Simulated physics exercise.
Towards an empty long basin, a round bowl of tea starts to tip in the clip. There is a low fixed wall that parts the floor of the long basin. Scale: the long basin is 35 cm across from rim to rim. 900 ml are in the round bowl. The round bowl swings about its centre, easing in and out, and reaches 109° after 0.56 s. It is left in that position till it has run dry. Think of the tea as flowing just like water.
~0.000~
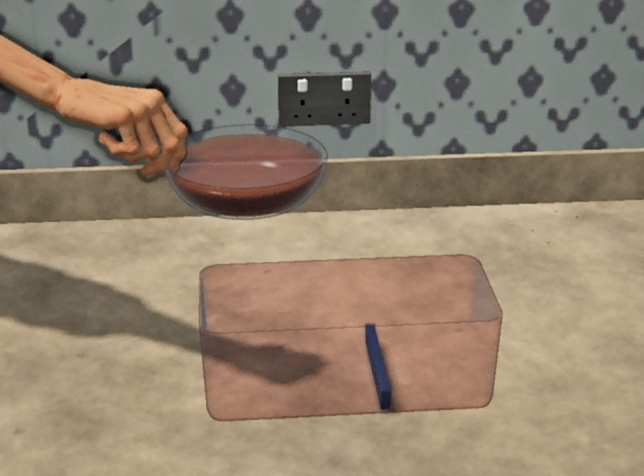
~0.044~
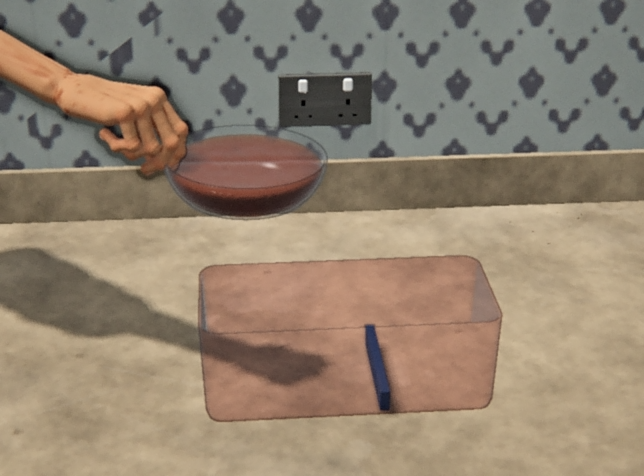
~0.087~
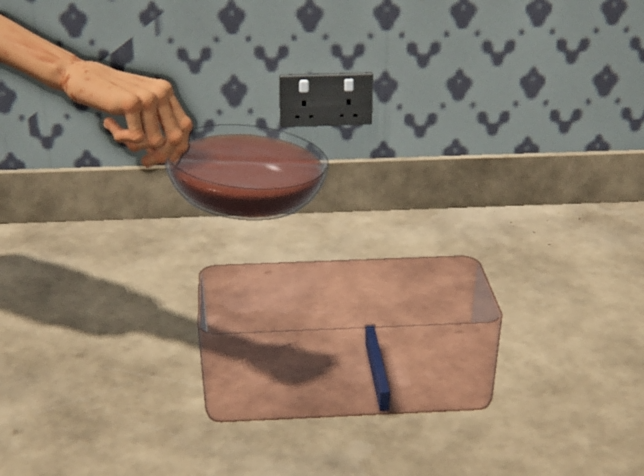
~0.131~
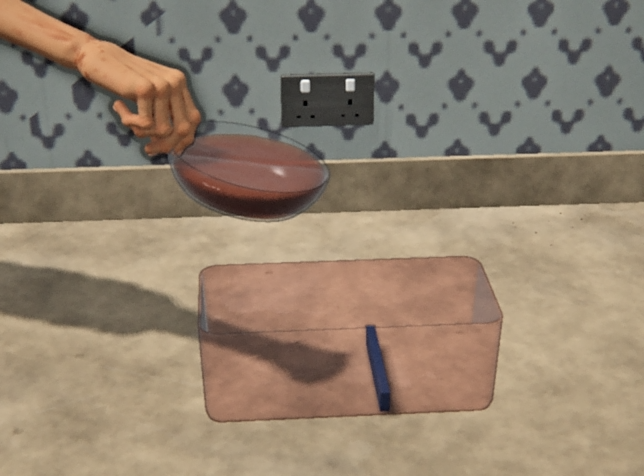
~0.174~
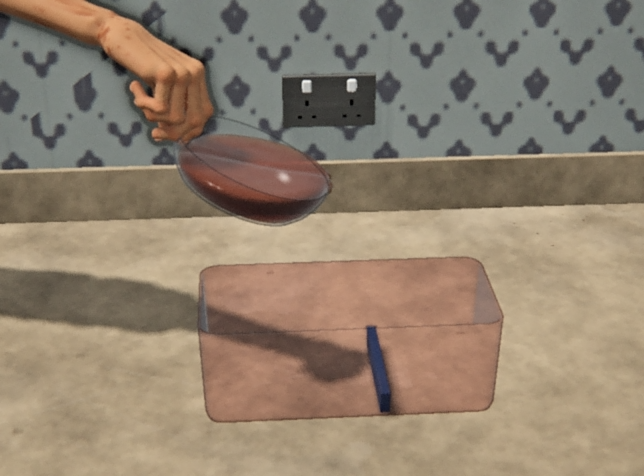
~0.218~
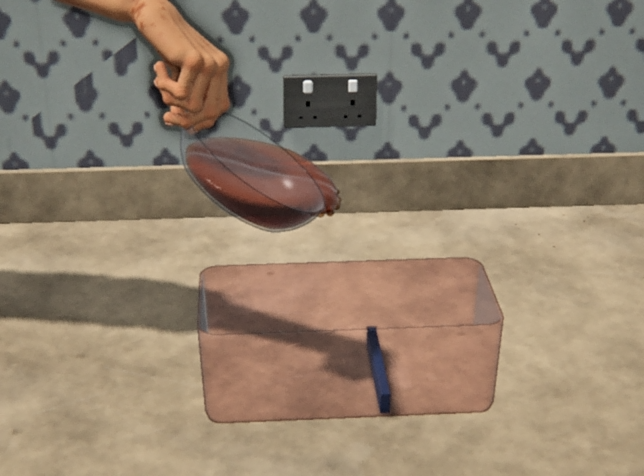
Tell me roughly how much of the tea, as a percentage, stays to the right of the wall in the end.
Around 37 per cent stays on the right.
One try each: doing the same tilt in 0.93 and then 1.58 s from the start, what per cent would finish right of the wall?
Around 45 per cent first, around 50 per cent next.
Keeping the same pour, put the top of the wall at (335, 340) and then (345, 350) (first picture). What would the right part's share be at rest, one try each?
I'd say 70 percent on the first go, 55 percent on the next.
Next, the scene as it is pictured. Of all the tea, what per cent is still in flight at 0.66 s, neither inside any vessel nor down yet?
Something like 14 per cent is in the air then.
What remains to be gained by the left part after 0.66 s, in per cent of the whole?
Some 3 per cent.
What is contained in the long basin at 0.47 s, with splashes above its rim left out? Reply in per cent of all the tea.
72 %, more or less.
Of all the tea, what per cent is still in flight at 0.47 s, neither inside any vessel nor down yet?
Near 28 per cent at that moment.
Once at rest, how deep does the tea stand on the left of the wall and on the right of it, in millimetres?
Left 16 mm, right 18 mm.
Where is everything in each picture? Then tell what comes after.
In the first picture, it leans 0°; its right rim is at (326, 154); the tea meets the walls at (167, 163) and (323, 158); the long basin's rim runs from (201, 300) to (490, 287); the wall's top is at (378, 357).
In the second picture, it leans 2°; its right rim is at (326, 156); the tea meets the walls at (167, 162) and (323, 160).
In the third picture, it leans 6°; its right rim is at (327, 163); the tea meets the walls at (168, 159) and (324, 163).
In the fourth picture, it leans 14°; its right rim is at (328, 173); the tea meets the walls at (172, 154) and (326, 167).
In the fifth picture, it leans 24°; its right rim is at (328, 186); the tea meets the walls at (178, 151) and (313, 173); 3 per cent is over the edge.
In the sixth picture, it leans 36°; its right rim is at (323, 202); the tea meets the walls at (184, 151) and (295, 177); 11 per cent is over the edge.
Then, 0.47 s in, the tilt is 102° and 1 per cent is still to pour, 45 is left of the wall and 26 right of it.
Then, 0.66 s in, the tilt is 109° and 0 per cent is still to pour, 52 is left of the wall and 33 right of it.
Then, 0.85 s in, the tilt is 109° and 0 per cent is still to pour, 53 is left of the wall and 38 right of it.
Then, 1.06 s in, the tilt is 109° and 0 per cent is still to pour, 56 is left of the wall and 37 right of it.
Finally, 56 per cent lies left of the wall, 37 right of it and 8 outside.
